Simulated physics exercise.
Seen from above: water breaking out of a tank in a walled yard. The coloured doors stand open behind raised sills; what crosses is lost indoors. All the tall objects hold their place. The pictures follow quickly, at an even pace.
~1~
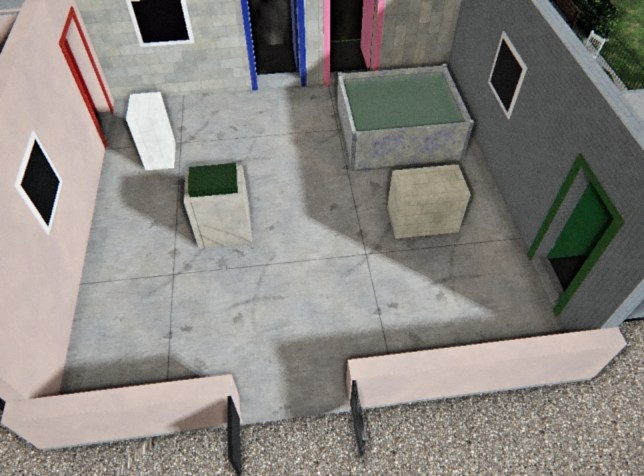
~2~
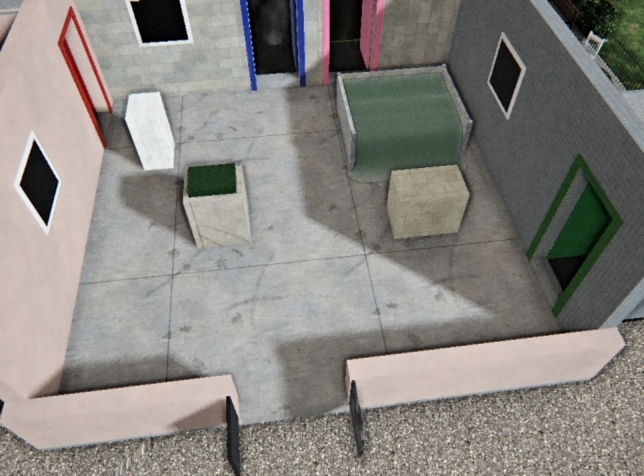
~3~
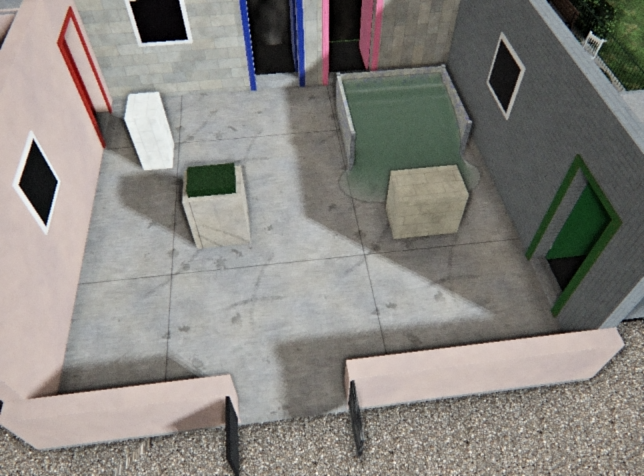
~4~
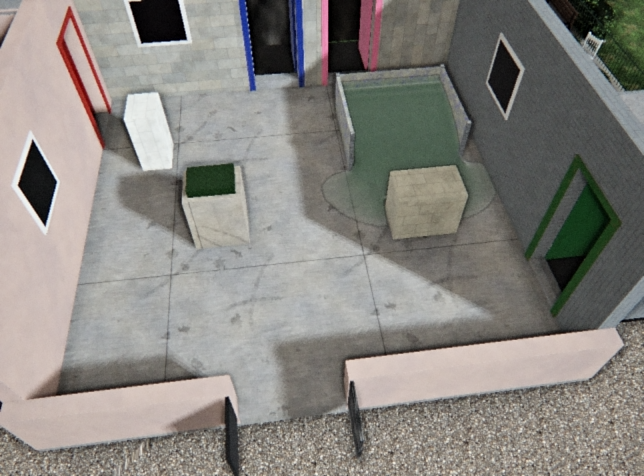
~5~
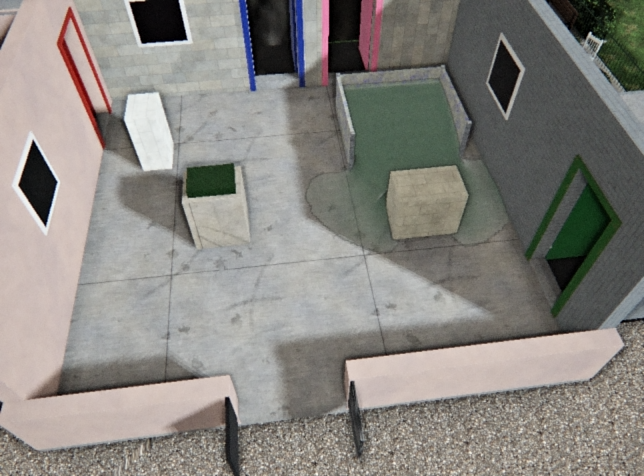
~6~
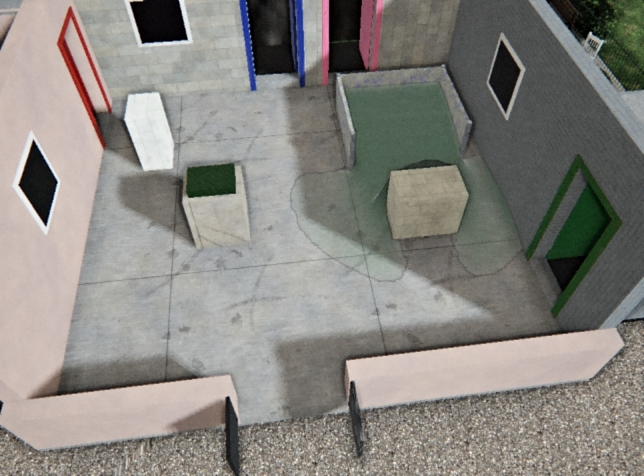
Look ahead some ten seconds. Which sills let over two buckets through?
The blue door holds within the limit; the green door floods; the red door holds within the limit; the pink door holds within the limit.
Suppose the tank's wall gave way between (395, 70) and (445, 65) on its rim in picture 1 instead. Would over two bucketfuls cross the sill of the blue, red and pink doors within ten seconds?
One by one: The blue door keeps below it, the red door floods, the pink door floods.
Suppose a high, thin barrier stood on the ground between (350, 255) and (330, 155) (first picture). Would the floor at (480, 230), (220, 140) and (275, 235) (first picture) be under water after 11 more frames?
As listed: Covered, clear, not flooded.
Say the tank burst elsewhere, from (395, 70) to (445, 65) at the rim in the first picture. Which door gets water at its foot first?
It is the pink one.
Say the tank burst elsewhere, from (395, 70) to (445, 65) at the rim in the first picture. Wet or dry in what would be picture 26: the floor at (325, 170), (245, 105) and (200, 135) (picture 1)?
One after the other: Clear, covered, covered.
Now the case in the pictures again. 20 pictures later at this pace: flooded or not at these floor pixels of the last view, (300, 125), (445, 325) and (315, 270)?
One after the other: Dry, covered, wet.
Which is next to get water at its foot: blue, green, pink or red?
The one in green.
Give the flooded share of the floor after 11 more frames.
Near 45 in a hundred.
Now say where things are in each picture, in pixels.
The first frame shows the water tank at (402, 101) is whole and still.
In the second frame, water pours out at (408, 153) and has run to a hidden place.
In the third frame, water pours out at (407, 155) and has run to (475, 175).
In the fourth frame, the front is at (493, 187), out from the gap at (406, 156).
In the fifth frame, the front is at (500, 224), out from the gap at (406, 157).
In the sixth frame, the front is at (492, 268), out from the gap at (406, 157).
A moment on, water covers 30 % of the floor; the blue door not reached, the green door under two buckets in, the red door not reached, the pink door not reached.
Next, water covers 45 % of the floor; the blue door not reached, the green door under two buckets in, the red door not reached, the pink door not reached.
Then, water covers 65 % of the floor; the blue door not reached, the green door under two buckets in, the red door not reached, the pink door not reached.
Later, water covers 85 % of the floor; the blue door wet at the sill, nothing in, the green door over two buckets in, the red door wet at the sill, nothing in, the pink door wet at the sill, nothing in.
In the end, water covers 100 % of the floor; the blue door wet at the sill, nothing in, the green door over two buckets in, the red door wet at the sill, nothing in, the pink door wet at the sill, nothing in.
